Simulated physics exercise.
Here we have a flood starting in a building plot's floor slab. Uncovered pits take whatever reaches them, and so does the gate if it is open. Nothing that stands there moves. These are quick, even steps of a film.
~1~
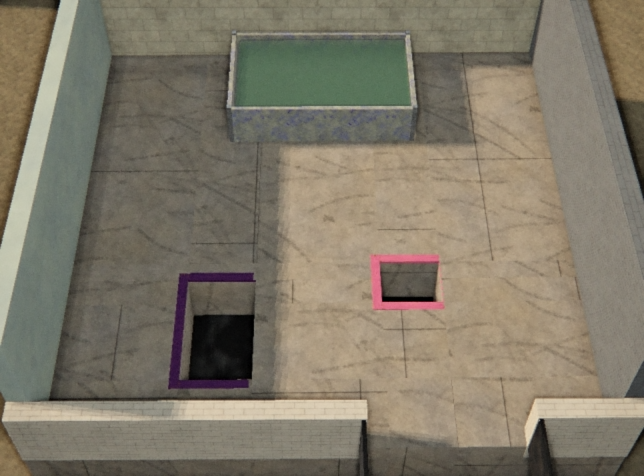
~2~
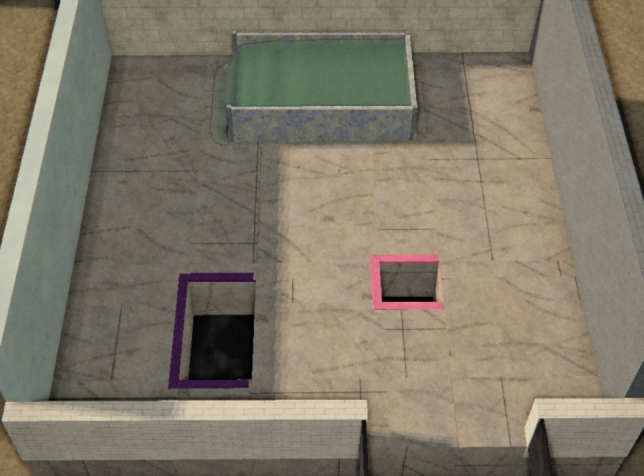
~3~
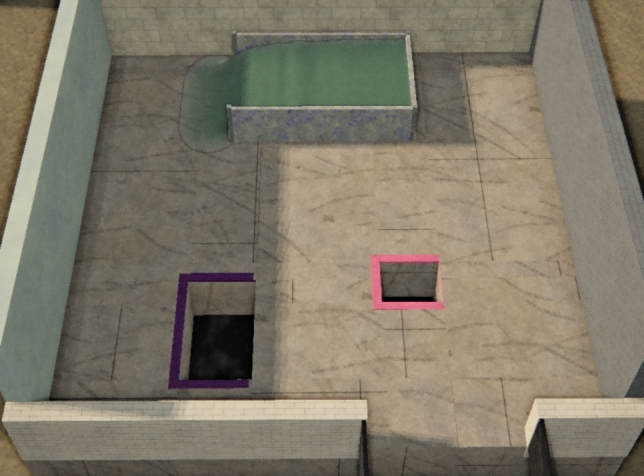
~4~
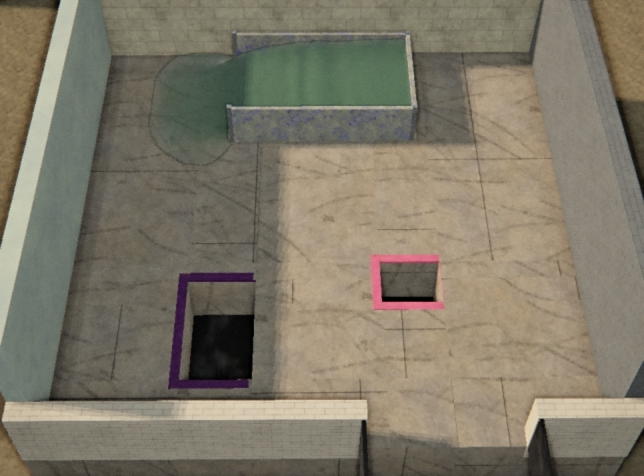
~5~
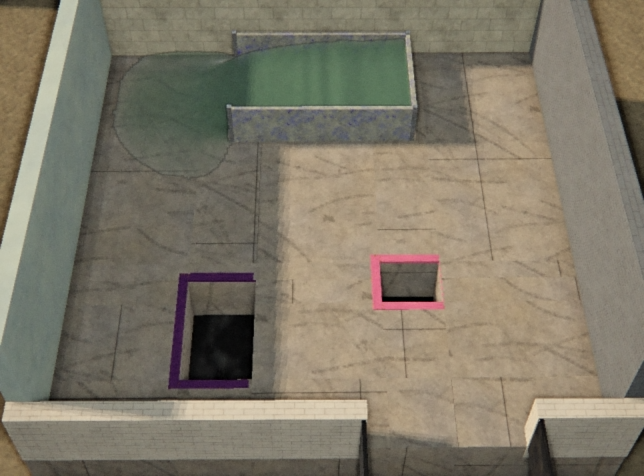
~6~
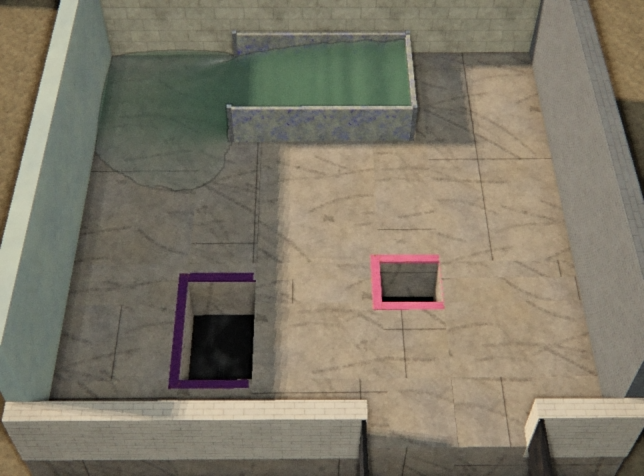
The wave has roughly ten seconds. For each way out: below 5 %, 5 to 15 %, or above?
One by one: The gate takes under 5 %; the pink pit takes under 5 %; the purple pit takes over 15 %.
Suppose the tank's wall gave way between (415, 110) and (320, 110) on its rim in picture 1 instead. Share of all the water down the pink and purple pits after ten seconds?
In per cent: Pink 25, purple 20.
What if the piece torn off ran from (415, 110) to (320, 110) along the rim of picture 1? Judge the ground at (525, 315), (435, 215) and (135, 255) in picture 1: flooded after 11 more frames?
In turn: Wet, wet, clear.
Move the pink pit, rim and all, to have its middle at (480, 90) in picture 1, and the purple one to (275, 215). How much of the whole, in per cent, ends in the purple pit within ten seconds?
Parts in a hundred: Purple 6.
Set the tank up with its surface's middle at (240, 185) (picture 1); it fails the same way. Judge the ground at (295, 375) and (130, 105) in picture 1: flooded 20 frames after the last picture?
In turn: Covered, under water.
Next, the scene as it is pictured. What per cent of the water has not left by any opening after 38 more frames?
About 84 per cent.
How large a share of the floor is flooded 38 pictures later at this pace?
Roughly 60 per cent.
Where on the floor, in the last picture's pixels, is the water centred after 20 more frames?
At about (192, 149).
A moment on, water covers 15 % of the floor; the gate 0 %, the pink pit 0 %, the purple pit 0 %.
Next, water covers 20 % of the floor; the gate 0 %, the pink pit 0 %, the purple pit 0 %.
Then, water covers 35 % of the floor; the gate 0 %, the pink pit 0 %, the purple pit 2 %.
Later, water covers 60 % of the floor; the gate 0 %, the pink pit 0 %, the purple pit 16 %.
In the end, water covers 75 % of the floor; the gate 1 %, the pink pit 2 %, the purple pit 34 %.
